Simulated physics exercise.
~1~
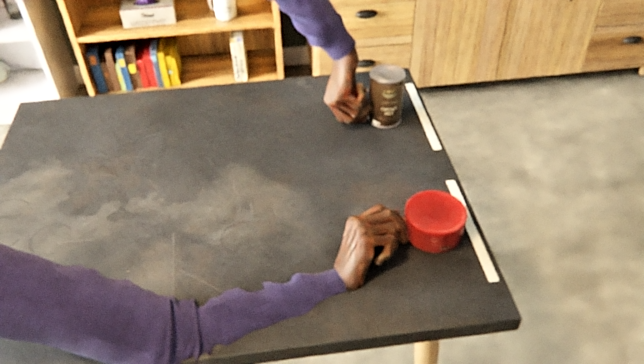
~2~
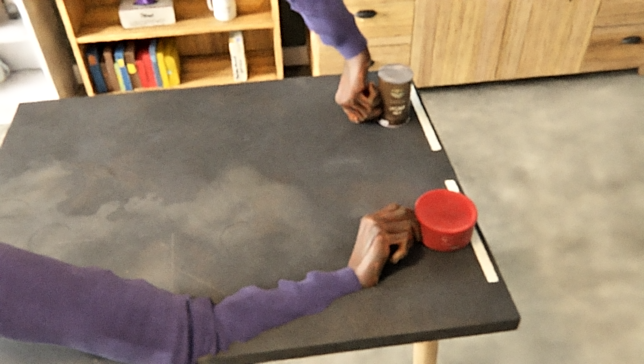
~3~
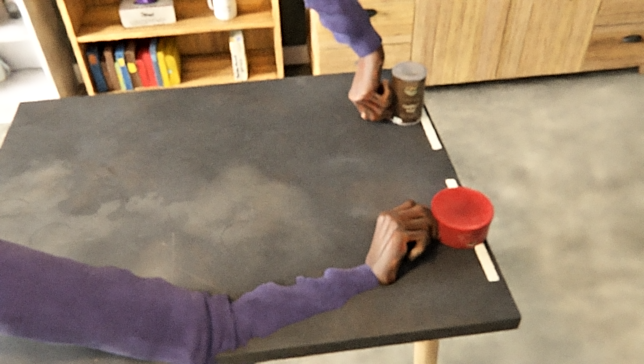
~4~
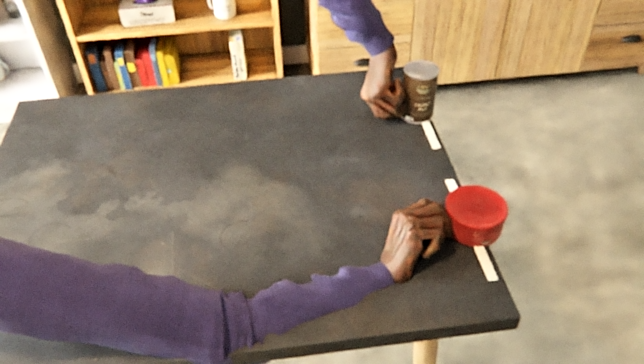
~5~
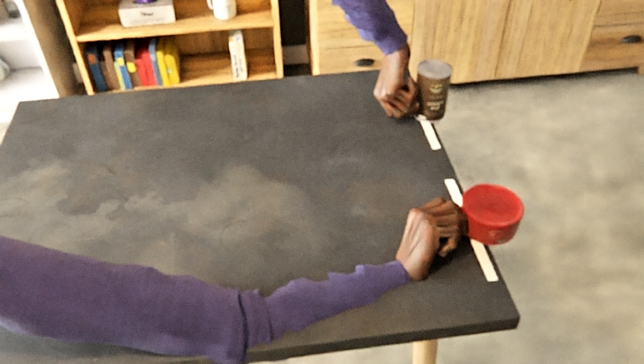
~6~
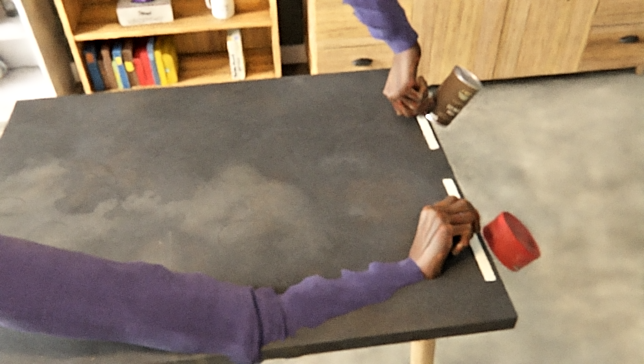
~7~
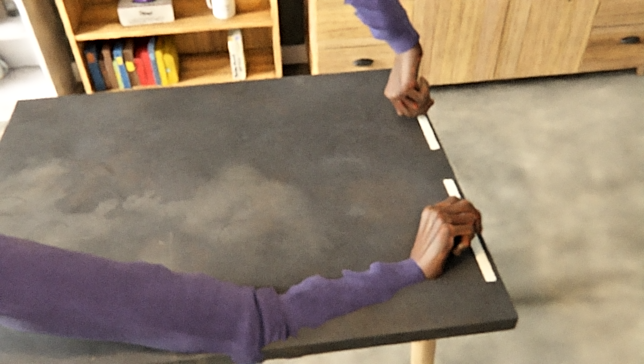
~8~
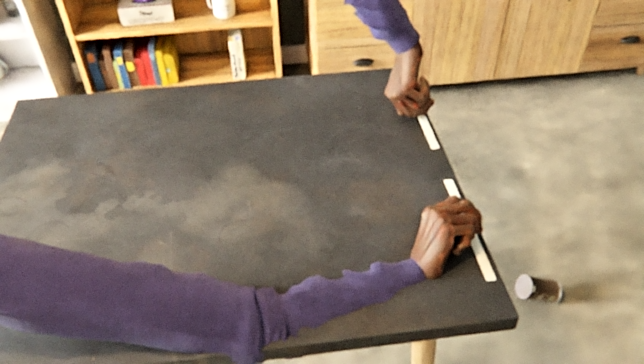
Two purple-sleeved arms reach over a dark tabletop, seen from above at a slight angle in a room with a wooden bookcase and cabinets behind. One hand is behind a round red tub nearer the viewer, the other behind a brown tin farther back, close to white tape strips along the right side. Both hands push the things steadily right, across the tape and out past the edge. The tin and the tub tip over the edge and fall as the hands stop at the tape. Finally the tin lies on its side on the floor, while the tub is out of sight.
